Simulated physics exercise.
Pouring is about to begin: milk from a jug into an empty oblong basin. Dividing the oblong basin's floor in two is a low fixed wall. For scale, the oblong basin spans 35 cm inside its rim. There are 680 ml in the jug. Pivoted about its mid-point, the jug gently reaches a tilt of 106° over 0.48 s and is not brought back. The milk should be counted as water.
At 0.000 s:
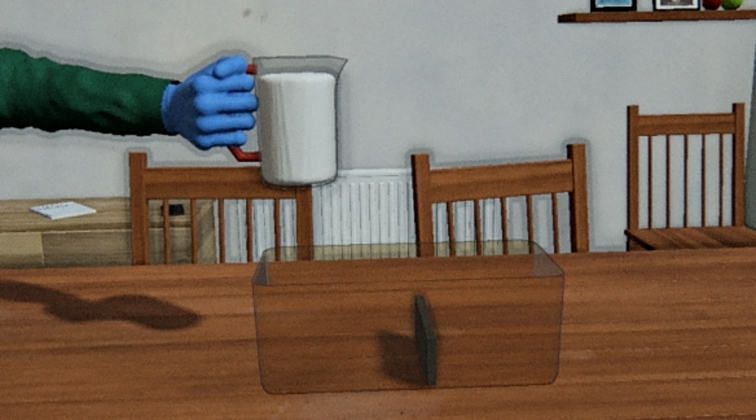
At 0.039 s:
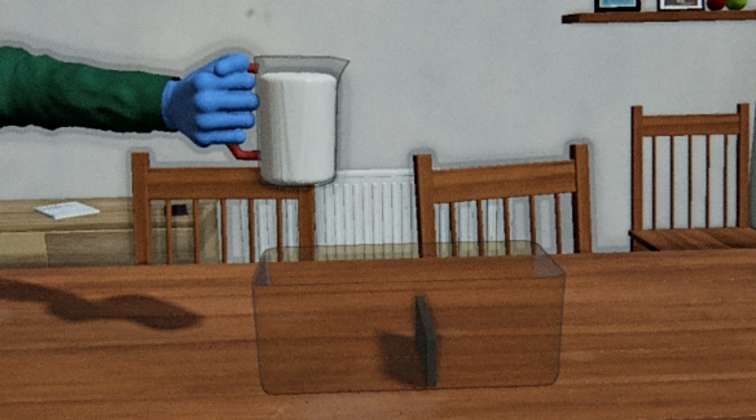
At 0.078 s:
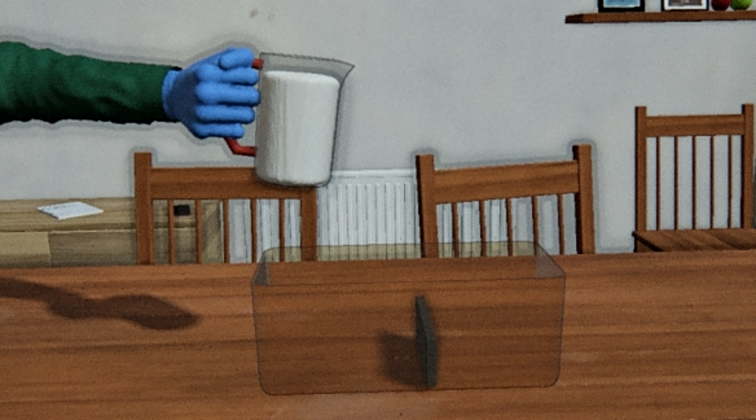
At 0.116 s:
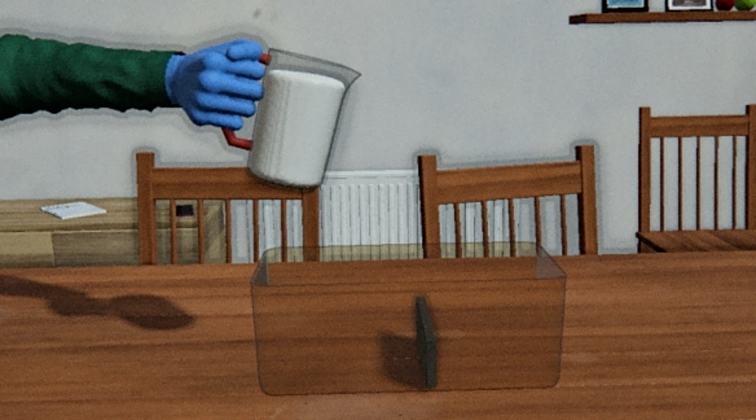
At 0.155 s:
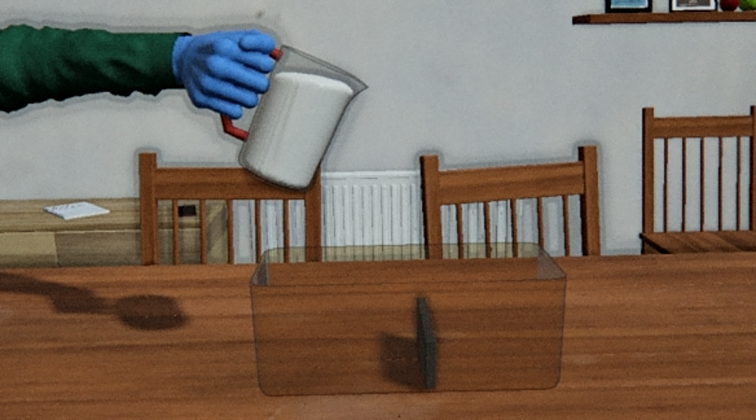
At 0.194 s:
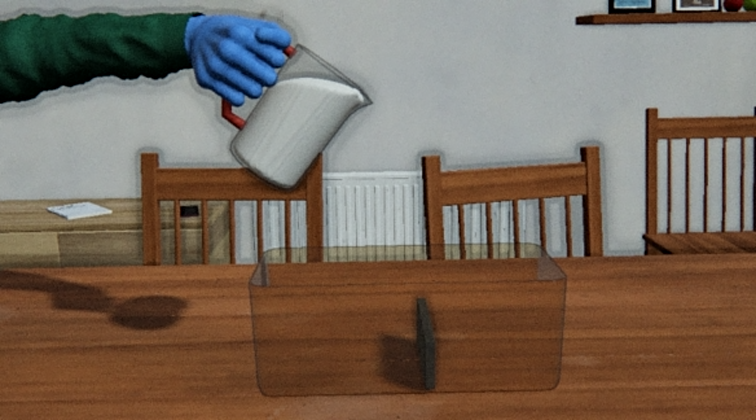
A glass jug of milk with a red handle, held upright by a blue-gloved hand in a green sleeve, hangs above an empty clear basin on a wooden table. The hand slowly tilts the jug to the right, lowering its spout as the milk's surface shifts towards the lip.
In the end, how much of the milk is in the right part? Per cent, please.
Roughly 72 percent is in the right part.
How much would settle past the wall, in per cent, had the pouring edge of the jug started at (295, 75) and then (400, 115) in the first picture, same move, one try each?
In order, 5 and 95 per cent.
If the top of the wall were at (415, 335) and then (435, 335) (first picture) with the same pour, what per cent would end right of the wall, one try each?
One try each: Around 90 percent and then around 60 percent.
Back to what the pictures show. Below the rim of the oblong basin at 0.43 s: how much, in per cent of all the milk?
About 9 per cent.
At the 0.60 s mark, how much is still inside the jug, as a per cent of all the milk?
Close to 22 percent of the total.
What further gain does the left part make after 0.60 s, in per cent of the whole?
Around 8 per cent.
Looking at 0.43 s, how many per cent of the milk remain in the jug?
Roughly 62 percent.
By 0.43 s the tilt is 103° and 62 per cent is still to pour, 0 is left of the wall and 8 right of it.
By 0.60 s the tilt is 106° and 23 per cent is still to pour, 16 is left of the wall and 36 right of it.
By 0.78 s the tilt is 106° and 5 per cent is still to pour, 18 is left of the wall and 67 right of it.
By 0.98 s the tilt is 106° and 1 per cent is still to pour, 23 is left of the wall and 72 right of it.
At rest 25 per cent lies left of the wall, 72 right of it and 3 outside.
